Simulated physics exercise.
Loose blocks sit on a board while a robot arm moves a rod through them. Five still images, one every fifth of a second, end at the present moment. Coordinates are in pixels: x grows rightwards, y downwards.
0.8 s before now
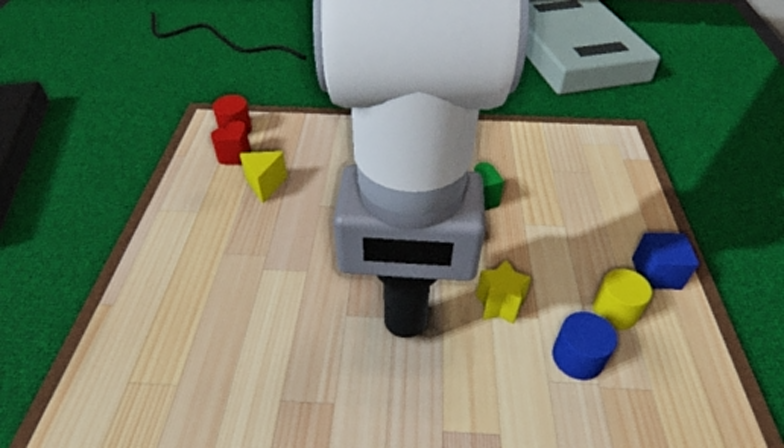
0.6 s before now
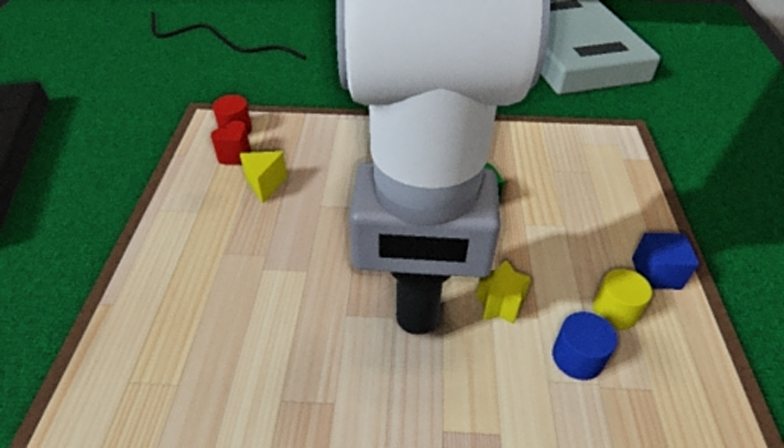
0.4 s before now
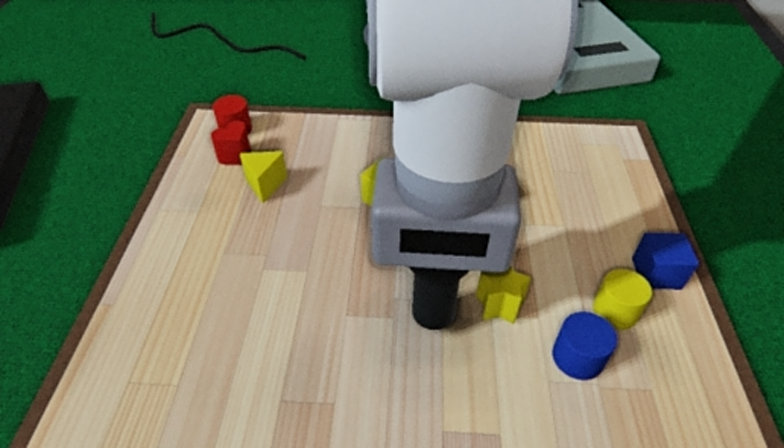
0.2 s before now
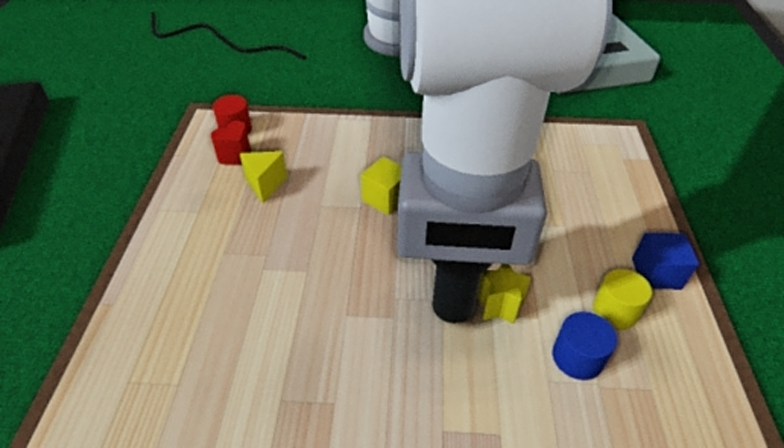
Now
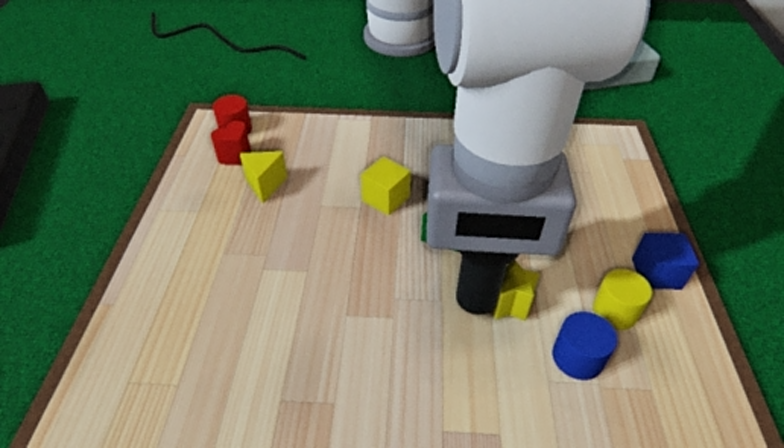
To begin with, a robot arm holds a dark rod over a wooden board, left of a yellow star block, with red, yellow and blue blocks scattered around. The arm moves steadily right, uncovering a yellow block behind it, until the rod meets the star and nudges it slightly to the right.
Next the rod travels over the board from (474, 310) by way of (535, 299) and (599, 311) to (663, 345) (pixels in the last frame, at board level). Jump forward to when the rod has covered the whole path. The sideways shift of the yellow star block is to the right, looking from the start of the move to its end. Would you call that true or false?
My answer: False.
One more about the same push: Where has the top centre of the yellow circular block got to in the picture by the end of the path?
Its top middle: (705, 297).
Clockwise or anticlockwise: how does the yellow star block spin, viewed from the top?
My answer: Anticlockwise.
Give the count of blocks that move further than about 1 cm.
Two.
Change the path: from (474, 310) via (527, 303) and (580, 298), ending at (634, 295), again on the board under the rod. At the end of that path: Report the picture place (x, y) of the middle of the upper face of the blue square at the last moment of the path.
I predict (698, 239).
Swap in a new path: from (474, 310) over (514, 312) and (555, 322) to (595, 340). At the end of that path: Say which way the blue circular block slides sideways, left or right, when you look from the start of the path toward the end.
Displaced right.
What follows on the original path. One third of the way, rod at (539, 287); yellow star block at (578, 267).
Two thirds of the way, rod at (606, 299); yellow star block at (639, 270), turned 20° anticlockwise; yellow circular block at (688, 294).
At the end, rod at (671, 334); yellow star block at (649, 271), turned 50° anticlockwise; blue circular block not moved; yellow circular block at (705, 297).
